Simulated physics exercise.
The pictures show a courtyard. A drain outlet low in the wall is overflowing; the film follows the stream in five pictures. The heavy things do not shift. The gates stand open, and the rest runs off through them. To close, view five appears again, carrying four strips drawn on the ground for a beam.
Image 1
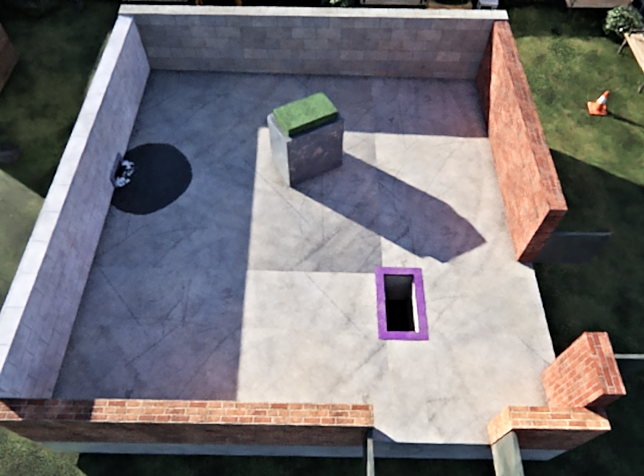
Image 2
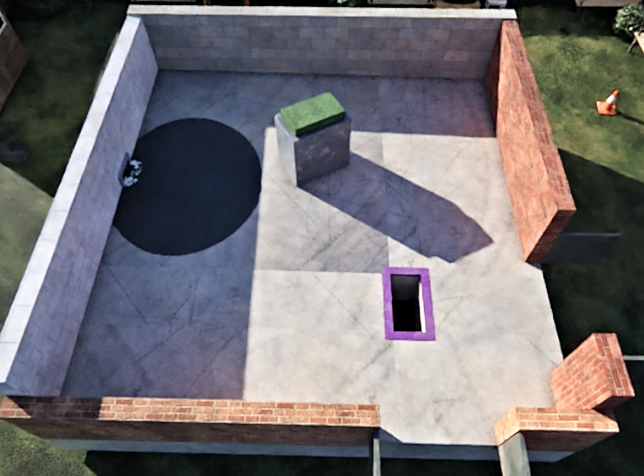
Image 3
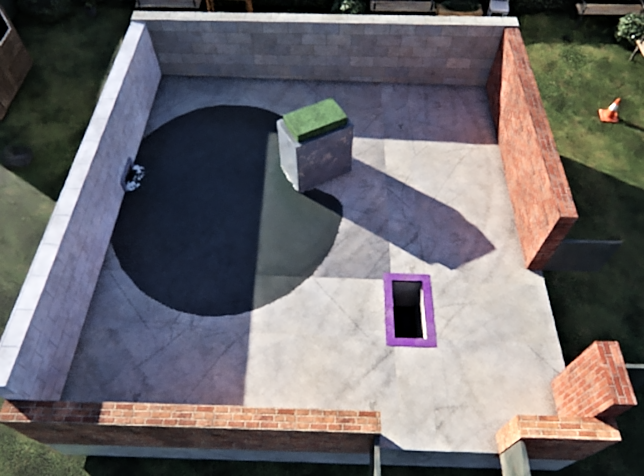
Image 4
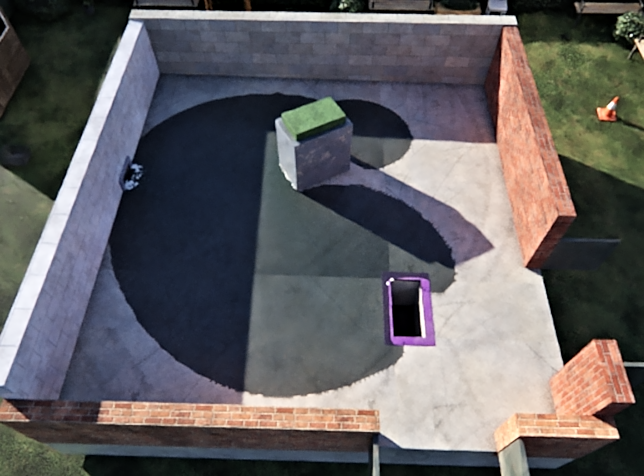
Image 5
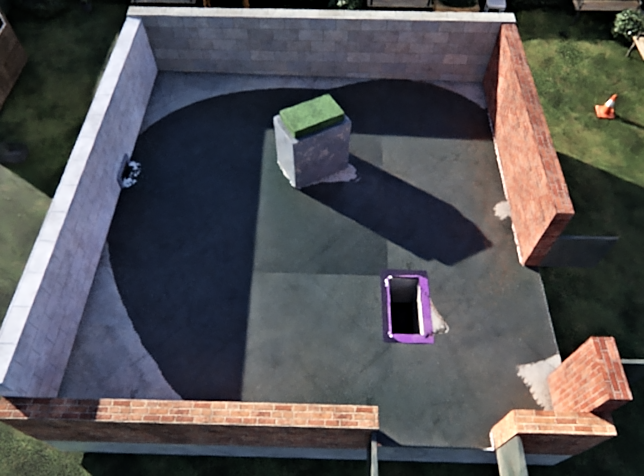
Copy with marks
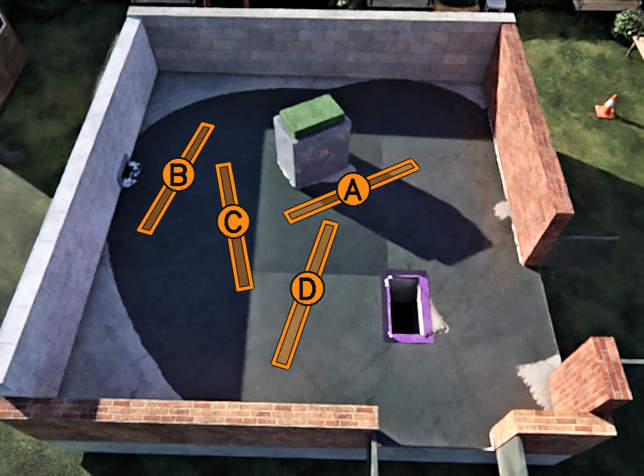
At the start, a small dark wet patch lies beside the left wall of a pale paved courtyard. It spreads rightward in a widening round shape, reaches the grass-topped block and wraps around it. The dark wetness then surrounds the purple-edged drain and covers most of the paving, leaving pale strips along the left and back walls.
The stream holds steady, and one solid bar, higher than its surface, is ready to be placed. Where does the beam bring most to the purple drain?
Spot A does it best.
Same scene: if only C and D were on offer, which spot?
That would be C.
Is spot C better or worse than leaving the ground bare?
It is worse.
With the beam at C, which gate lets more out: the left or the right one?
The right one.
On the marked copy, A from (288, 217) to (414, 164); B from (144, 231) to (207, 125); C from (223, 164) to (245, 288); D from (280, 365) to (330, 223).
If A is chosen, about 20 % of the stream goes into the purple drain, about 80 % out by the gates.
If B is chosen, about 12 % of the stream goes into the purple drain, about 88 % out by the gates.
If C is chosen, about 14 % of the stream goes into the purple drain, about 86 % out by the gates.
If D is chosen, about 10 % of the stream goes into the purple drain, about 89 % out by the gates.
